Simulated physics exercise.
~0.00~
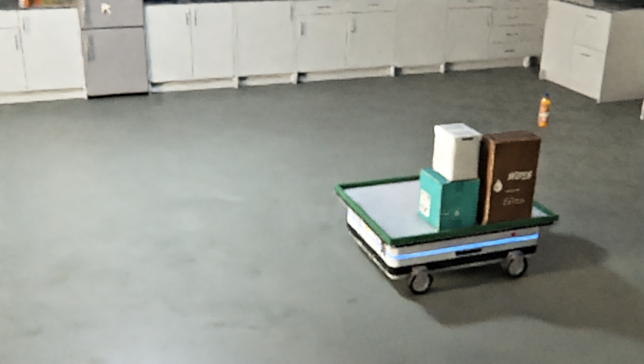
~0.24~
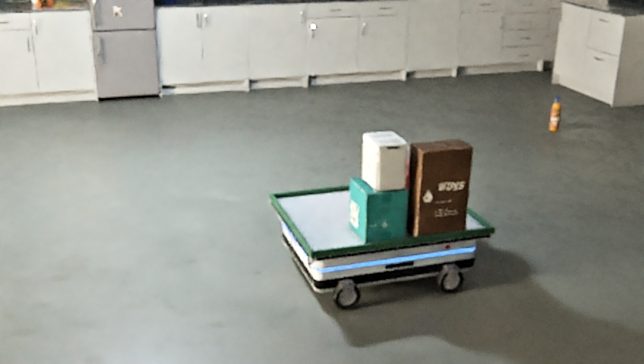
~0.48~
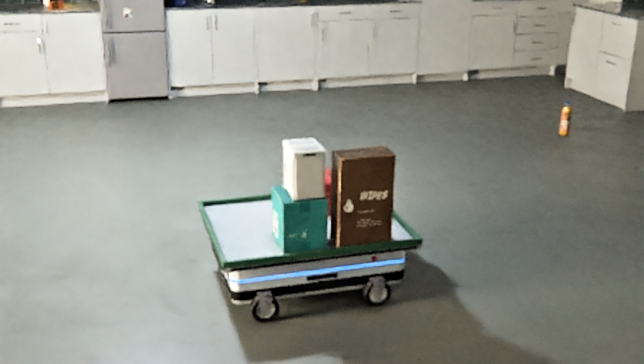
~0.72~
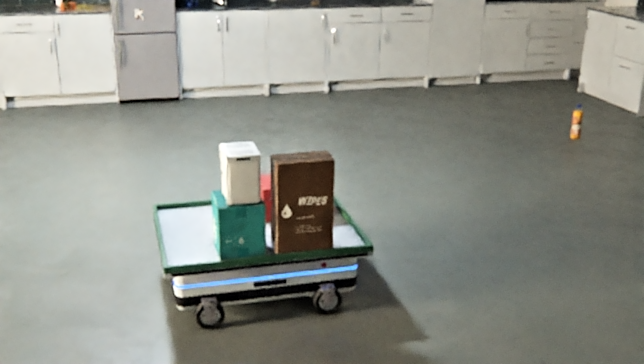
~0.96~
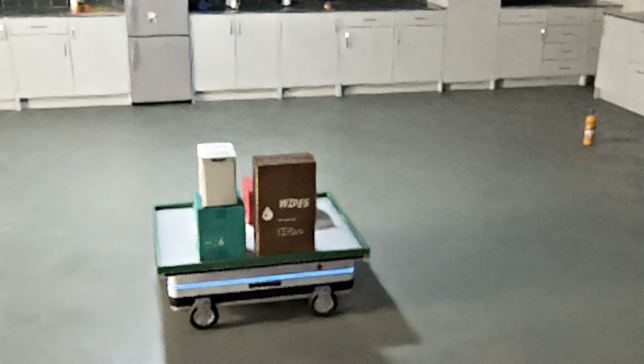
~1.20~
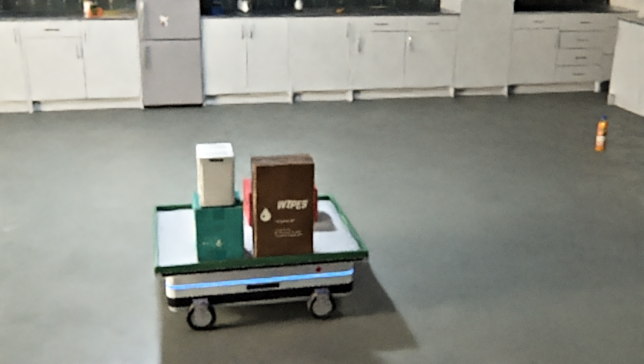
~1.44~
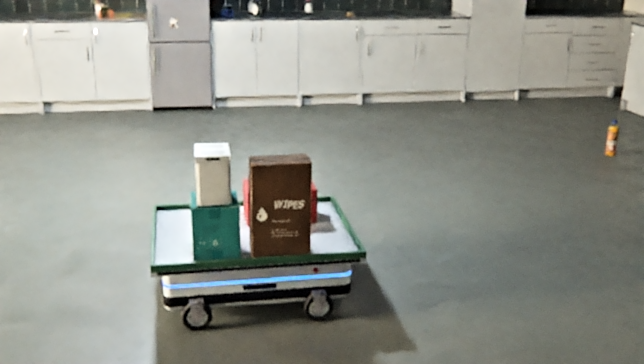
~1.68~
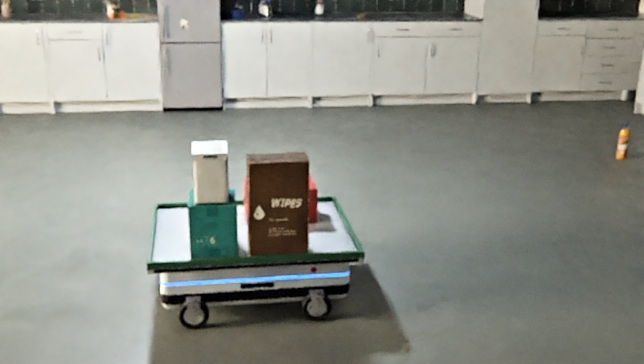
The footage shows a green-rimmed robot cart rolling left across a grey floor, carrying a white tote on a turquoise box, a brown box, and a red item partly hidden behind it. The cart slows to a stop, with everything still aboard and the tote and boxes upright.
